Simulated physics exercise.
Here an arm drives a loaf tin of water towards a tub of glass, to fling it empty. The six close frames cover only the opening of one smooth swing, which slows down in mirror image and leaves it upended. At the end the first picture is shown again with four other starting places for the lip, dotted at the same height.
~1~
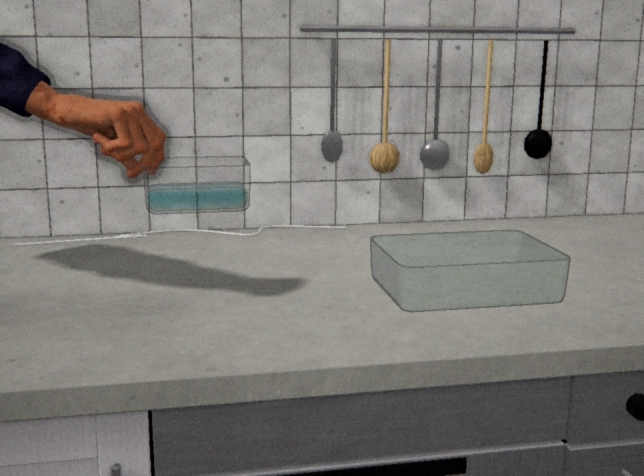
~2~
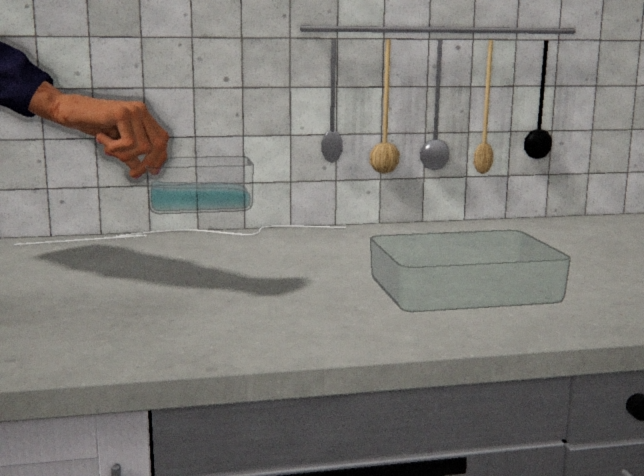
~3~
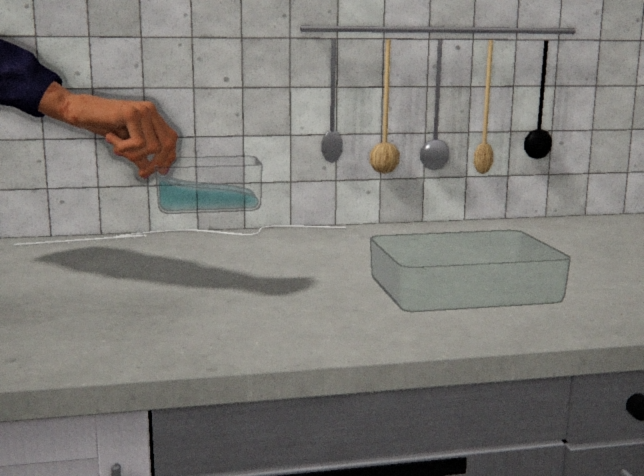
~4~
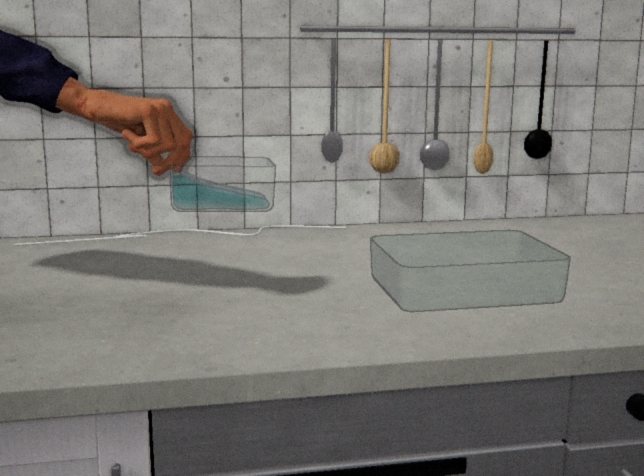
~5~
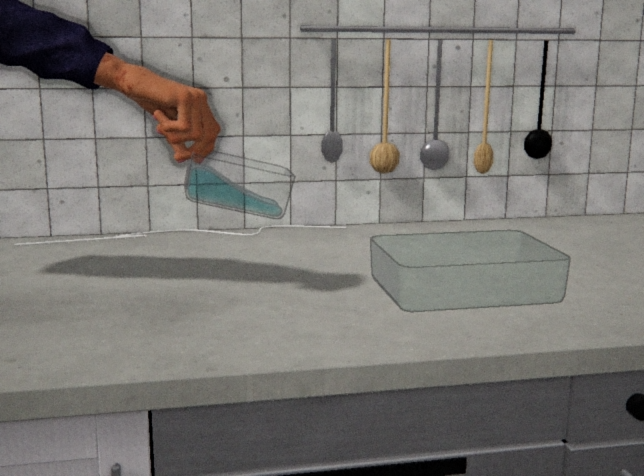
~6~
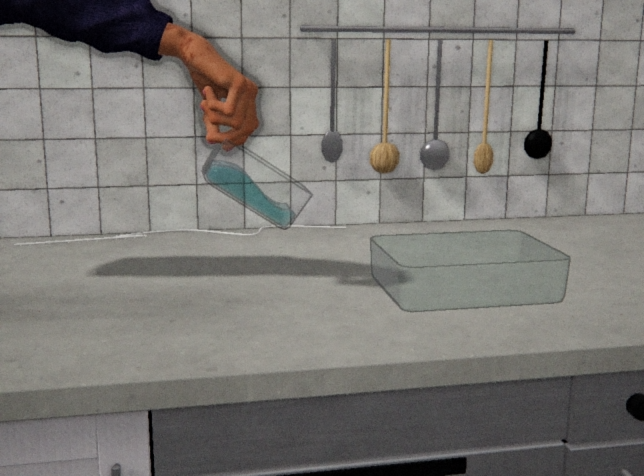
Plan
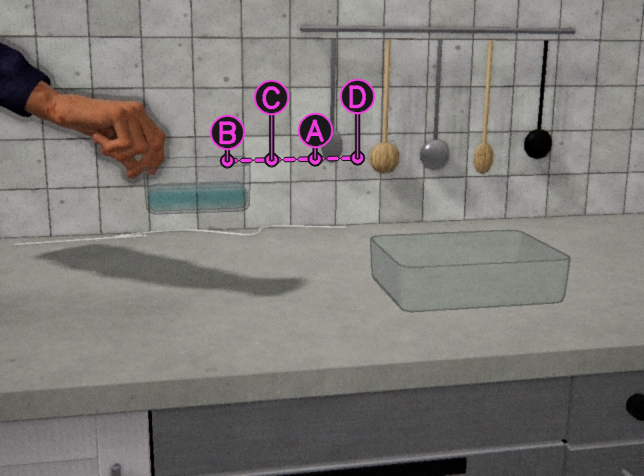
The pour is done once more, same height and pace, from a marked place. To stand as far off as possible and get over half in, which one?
It is C.
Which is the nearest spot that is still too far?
That is spot B.
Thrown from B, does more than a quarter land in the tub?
No, it does not.
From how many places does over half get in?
Three.
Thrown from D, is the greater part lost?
No.
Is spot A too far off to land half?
No.
In magenta, A at (315, 158); B at (227, 160); C at (271, 159); D at (357, 158).
With A, about 76 % lands in the tub, 4 % falls short and 20 % goes beside or beyond.
With B, about 19 % lands in the tub, 76 % falls short and 5 % goes beside or beyond.
With C, about 77 % lands in the tub, 15 % falls short and 8 % goes beside or beyond.
With D, about 79 % lands in the tub, 3 % falls short and 17 % goes beside or beyond.
